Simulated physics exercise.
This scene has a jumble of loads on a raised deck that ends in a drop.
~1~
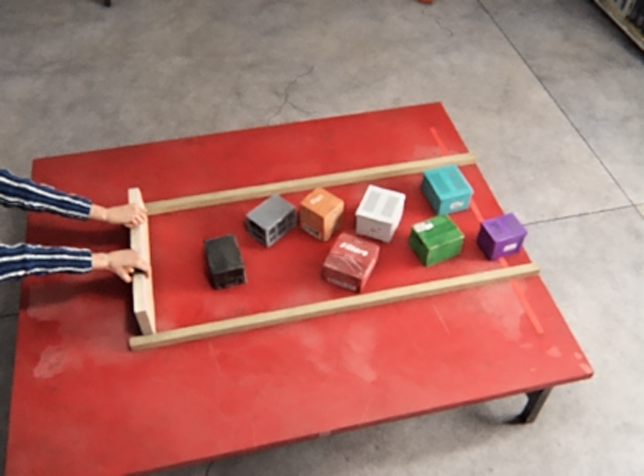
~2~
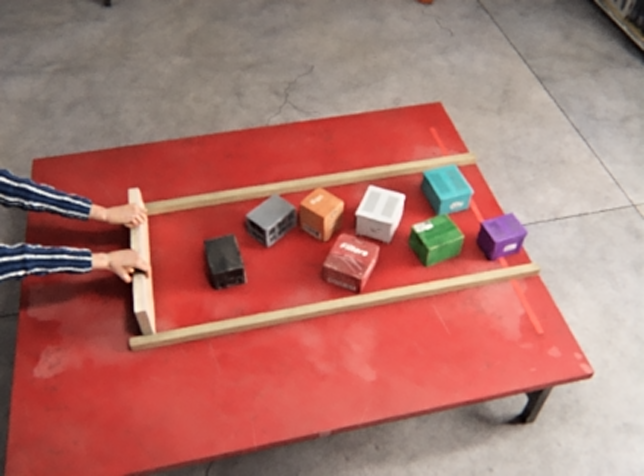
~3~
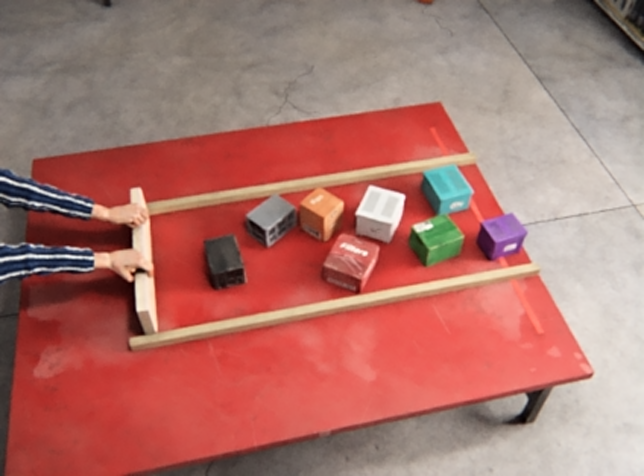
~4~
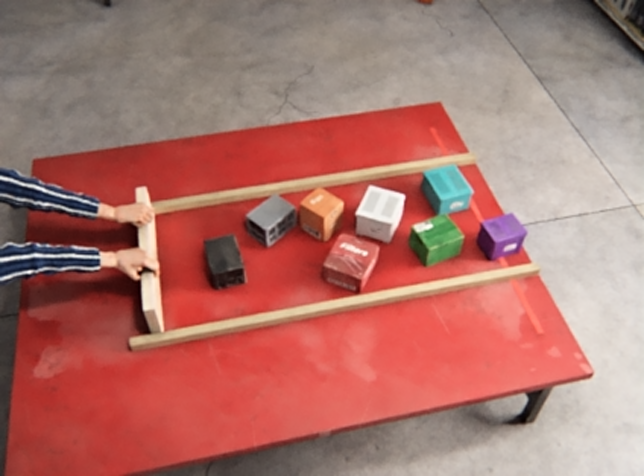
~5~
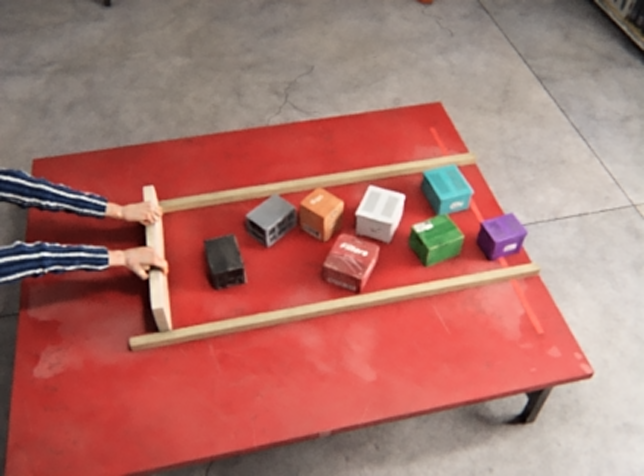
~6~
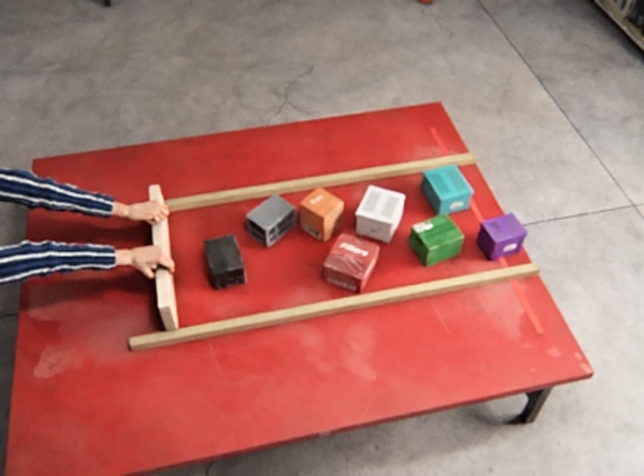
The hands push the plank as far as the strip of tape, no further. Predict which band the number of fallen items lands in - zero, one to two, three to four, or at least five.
Watching this, the number dropping off is more than four.
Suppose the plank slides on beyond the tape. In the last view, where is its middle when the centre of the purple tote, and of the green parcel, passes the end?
The purple tote gives roughly (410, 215), the green parcel roughly (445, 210).
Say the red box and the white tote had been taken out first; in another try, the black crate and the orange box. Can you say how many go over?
Fallen: 4 in the first try, 3 in the other.
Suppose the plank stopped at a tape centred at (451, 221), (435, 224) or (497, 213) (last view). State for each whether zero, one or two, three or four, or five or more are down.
Well, it comes out as 3 or 4, 1 or 2 and 5 or more, in that order.
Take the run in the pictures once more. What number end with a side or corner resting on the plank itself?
Result: 3 in all.
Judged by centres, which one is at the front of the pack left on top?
Nearest at the end: The red box.
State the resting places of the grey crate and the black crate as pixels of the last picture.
Grey crate: About (473, 169); black crate: About (499, 214).
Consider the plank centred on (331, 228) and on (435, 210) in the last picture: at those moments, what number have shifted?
Counts: 6 and 8.
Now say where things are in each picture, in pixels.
In the first picture, purple tote (501, 237); turquoise tote (446, 190); green parcel (436, 240); plank (141, 259); tape (479, 216).
In the second picture, turquoise tote (446, 190); red box (351, 263).
In the third picture, green parcel (436, 240); white tote (380, 215).
In the fourth picture, purple tote (501, 237); orange box (321, 215).
In the fifth picture, turquoise tote (446, 190); grey crate (271, 221).
In the sixth picture, purple tote (501, 237); turquoise tote (446, 190); green parcel (436, 240); plank (163, 256); tape (479, 216).
Soon after, none off yet; purple tote at rest near (501, 237); turquoise tote at rest near (446, 190); green parcel at rest near (436, 240).
In the end, the number that fall off is five or more; gone, orange box, white tote, green parcel, turquoise tote and purple tote.
